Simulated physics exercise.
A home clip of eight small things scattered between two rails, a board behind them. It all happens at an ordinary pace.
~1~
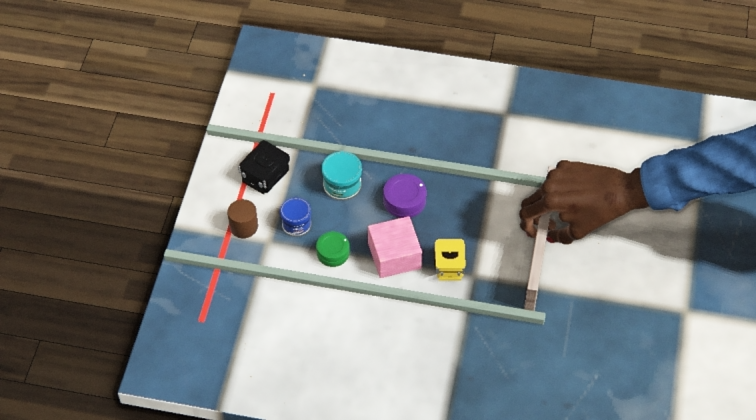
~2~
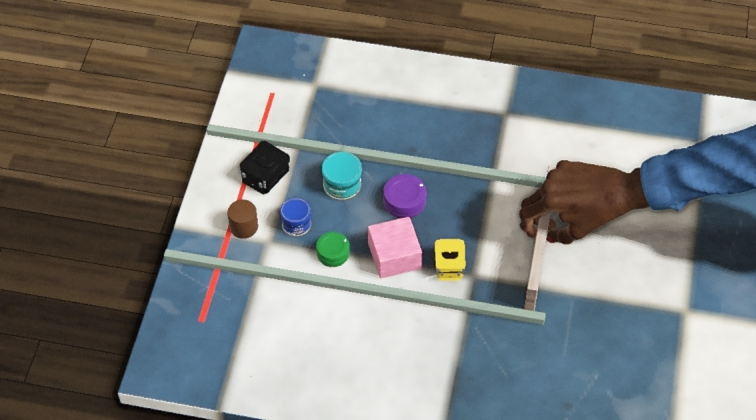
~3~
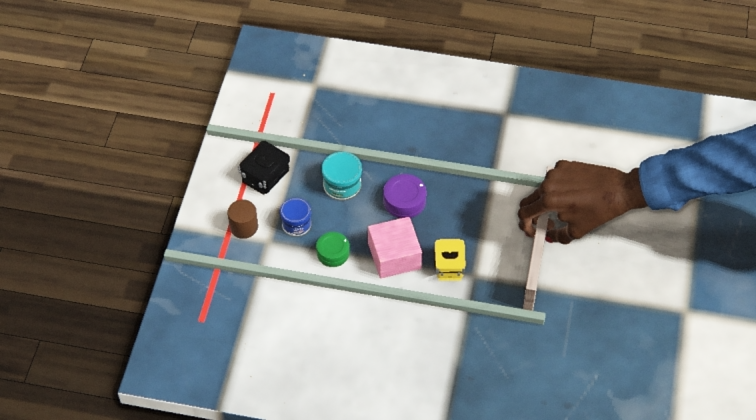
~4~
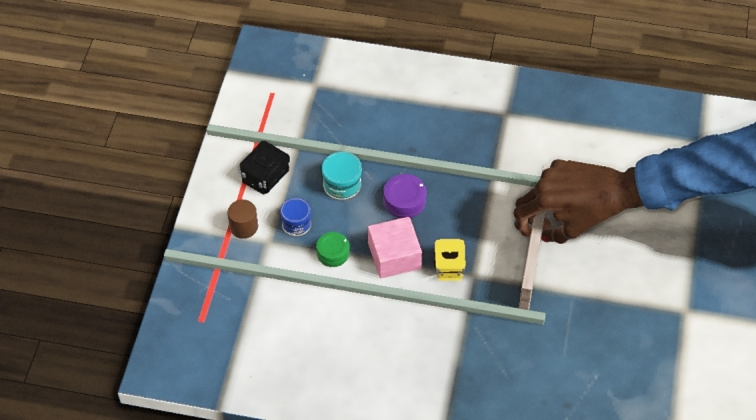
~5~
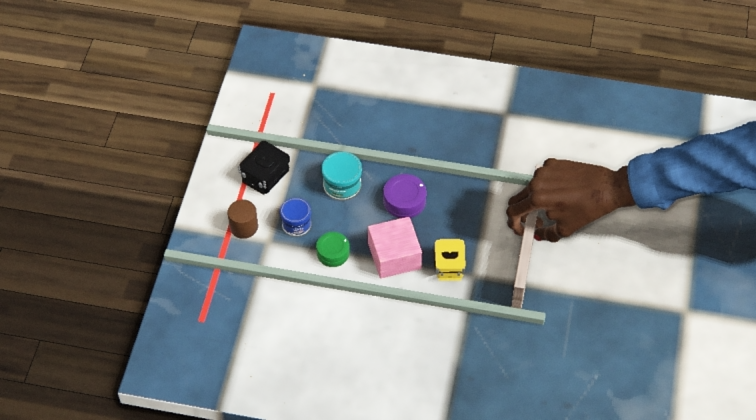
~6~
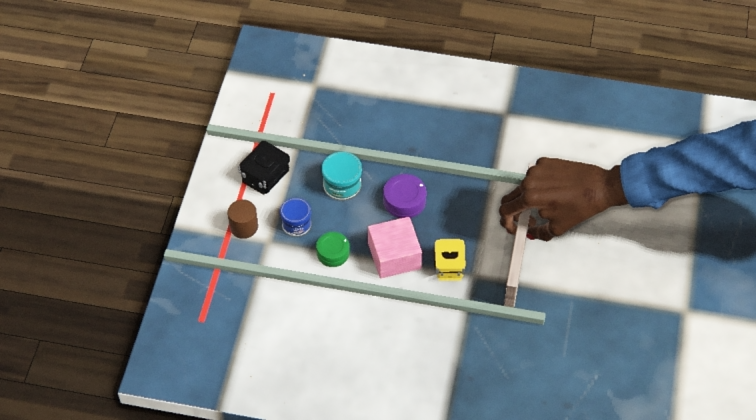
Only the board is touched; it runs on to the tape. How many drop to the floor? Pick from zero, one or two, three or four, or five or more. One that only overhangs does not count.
Here the number that fall off is three or four.
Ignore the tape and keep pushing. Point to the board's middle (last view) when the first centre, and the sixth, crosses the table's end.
First at (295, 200), next at (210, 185).
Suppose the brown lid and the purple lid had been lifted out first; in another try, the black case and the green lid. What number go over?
2 in the first case, 2 in the second.
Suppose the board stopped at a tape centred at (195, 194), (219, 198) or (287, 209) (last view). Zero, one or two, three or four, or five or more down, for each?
Taking them in turn, five or more; five or more; one or two.
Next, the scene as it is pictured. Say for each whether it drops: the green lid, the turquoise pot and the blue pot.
The green lid comes down, the turquoise pot survives, the blue pot drops off.
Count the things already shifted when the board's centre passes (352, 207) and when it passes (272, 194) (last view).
The counts are 8 and 8.
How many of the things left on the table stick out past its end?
Overhanging: 2.
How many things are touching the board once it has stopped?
The number is 2.
Soon after, none off yet; brown lid at rest near (243, 219); black case at rest near (265, 168); blue pot at rest near (295, 217).
At rest, the number that fall off is three or four; fallen, green lid, blue pot, black case and brown lid.
